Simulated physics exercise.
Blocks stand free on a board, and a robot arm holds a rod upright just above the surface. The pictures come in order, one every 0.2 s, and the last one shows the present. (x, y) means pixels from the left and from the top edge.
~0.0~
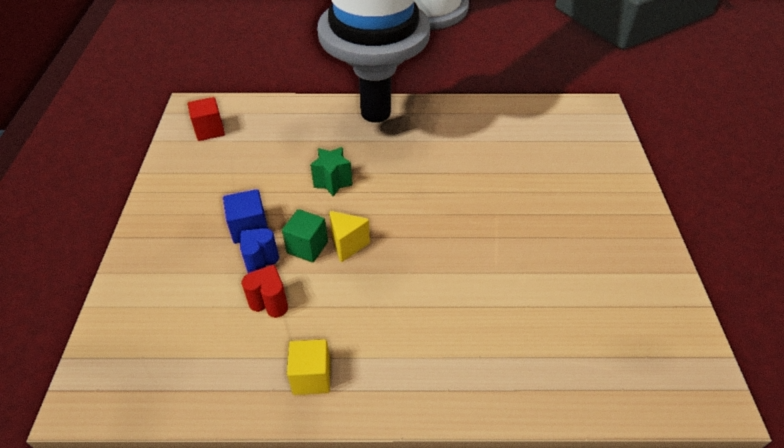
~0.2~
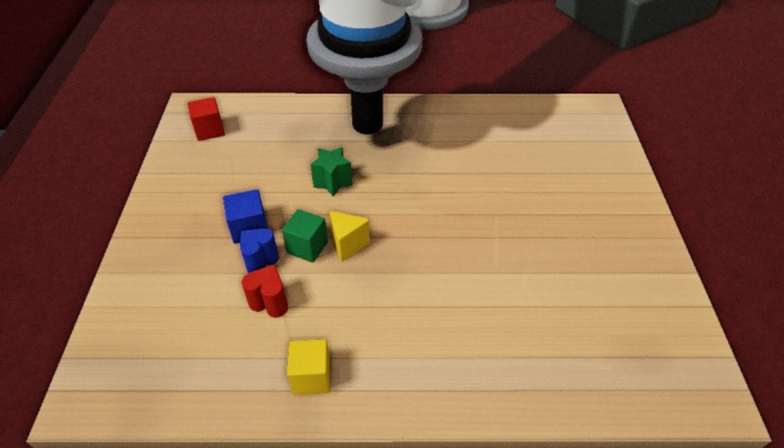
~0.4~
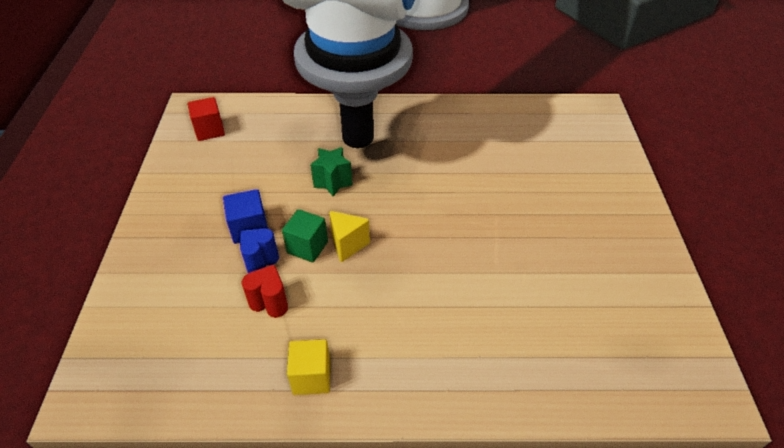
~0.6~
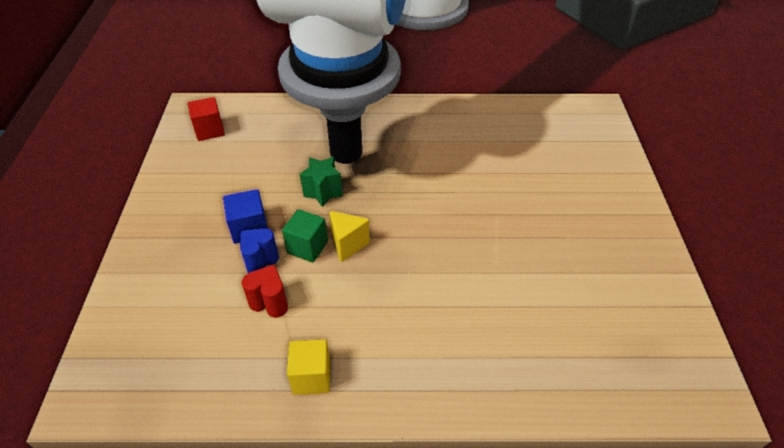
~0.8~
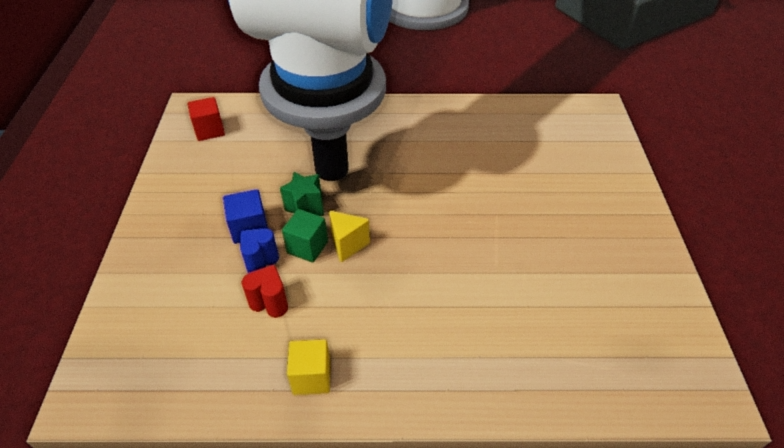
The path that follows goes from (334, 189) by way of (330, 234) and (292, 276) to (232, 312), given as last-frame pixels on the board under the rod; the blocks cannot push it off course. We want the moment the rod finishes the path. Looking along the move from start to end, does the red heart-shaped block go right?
Yes, I think so.
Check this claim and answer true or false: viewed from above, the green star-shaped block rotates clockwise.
The claim holds.
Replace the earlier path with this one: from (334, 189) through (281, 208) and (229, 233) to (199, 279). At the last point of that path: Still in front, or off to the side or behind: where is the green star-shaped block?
It slips out to the side or back.
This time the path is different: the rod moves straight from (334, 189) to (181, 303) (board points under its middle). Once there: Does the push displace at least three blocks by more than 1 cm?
That would be a yes.
What follows on the original path. One third of the way, rod at (328, 217); green star-shaped block at (294, 200), turned 90° clockwise; green square at (295, 231), turned 15° anticlockwise; yellow triangular block at (346, 229), turned 35° anticlockwise.
Two thirds of the way, rod at (287, 260); red heart-shaped block at (241, 294), turned 65° anticlockwise; green star-shaped block at (294, 200), turned 95° clockwise; green square at (249, 263), turned 50° clockwise; yellow triangular block at (344, 240), turned 90° anticlockwise.
At the end, rod at (226, 295); red heart-shaped block at (202, 324), turned 90° anticlockwise; green star-shaped block at (294, 200), turned 95° clockwise; green square at (190, 277), turned 105° clockwise; yellow triangular block at (344, 240), turned 90° anticlockwise.
